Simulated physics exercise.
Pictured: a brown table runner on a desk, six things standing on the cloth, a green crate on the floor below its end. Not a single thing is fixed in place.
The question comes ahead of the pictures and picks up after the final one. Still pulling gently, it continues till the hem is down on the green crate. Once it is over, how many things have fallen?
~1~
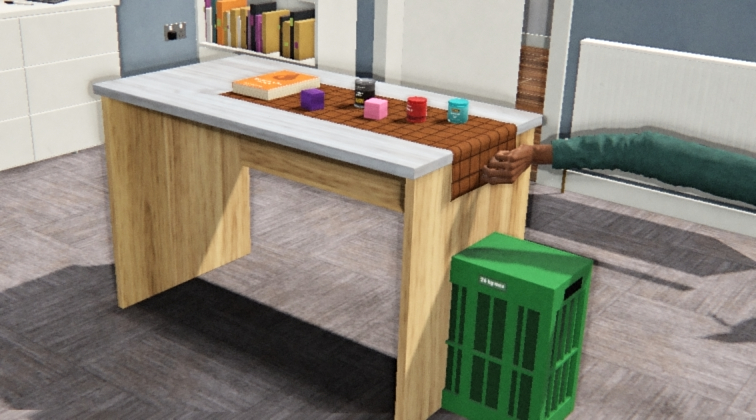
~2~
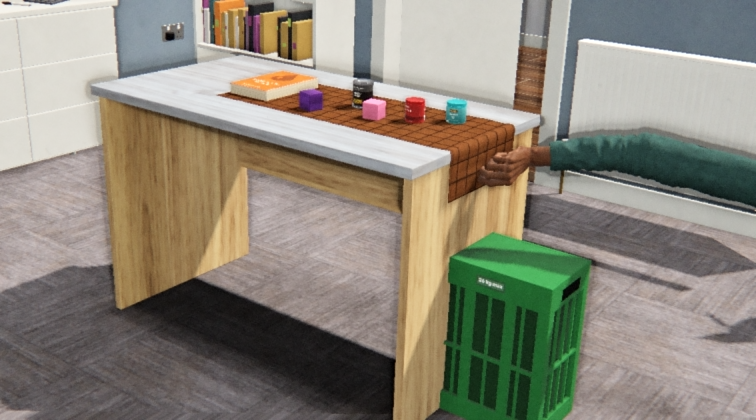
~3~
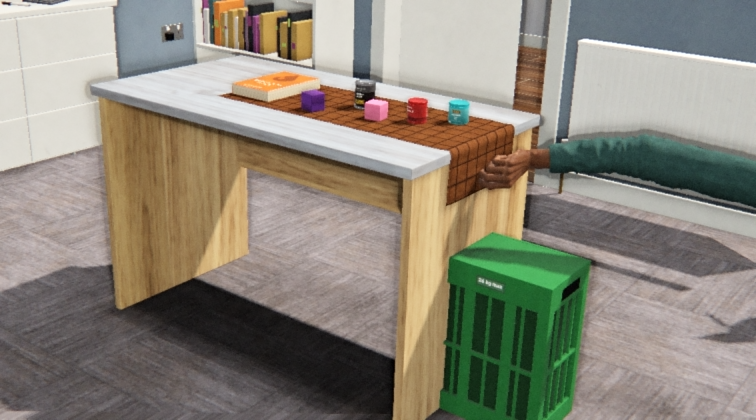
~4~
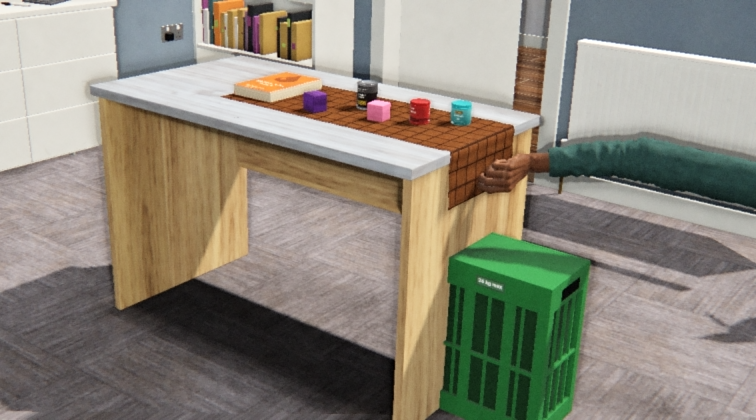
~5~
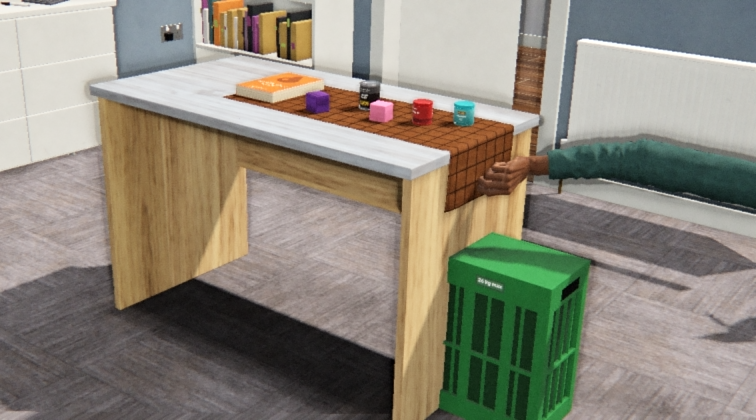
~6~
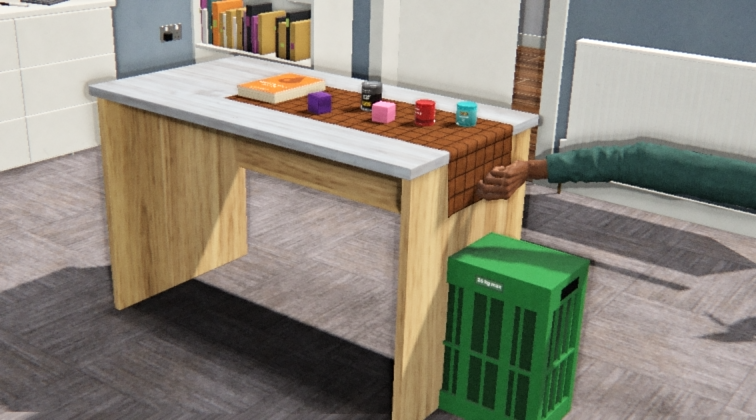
The tally of dropped things is one.
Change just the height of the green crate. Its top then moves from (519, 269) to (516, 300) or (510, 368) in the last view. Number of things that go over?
Then 2 and 4.
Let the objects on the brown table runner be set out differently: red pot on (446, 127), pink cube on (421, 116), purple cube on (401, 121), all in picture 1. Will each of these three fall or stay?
The red pot is lost, the pink cube stays aboard, the purple cube stays aboard.
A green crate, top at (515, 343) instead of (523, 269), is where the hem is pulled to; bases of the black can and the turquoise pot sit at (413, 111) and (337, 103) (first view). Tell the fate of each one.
Outcome: Black can is gone; turquoise pot keeps its perch.
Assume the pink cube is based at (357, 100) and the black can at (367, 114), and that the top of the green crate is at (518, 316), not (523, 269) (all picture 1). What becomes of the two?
Pink cube: Safe; black can: Safe.
Early on, hem on the crate; turquoise pot gone.
Finally, hem on the crate; turquoise pot gone. Over the edge go one.
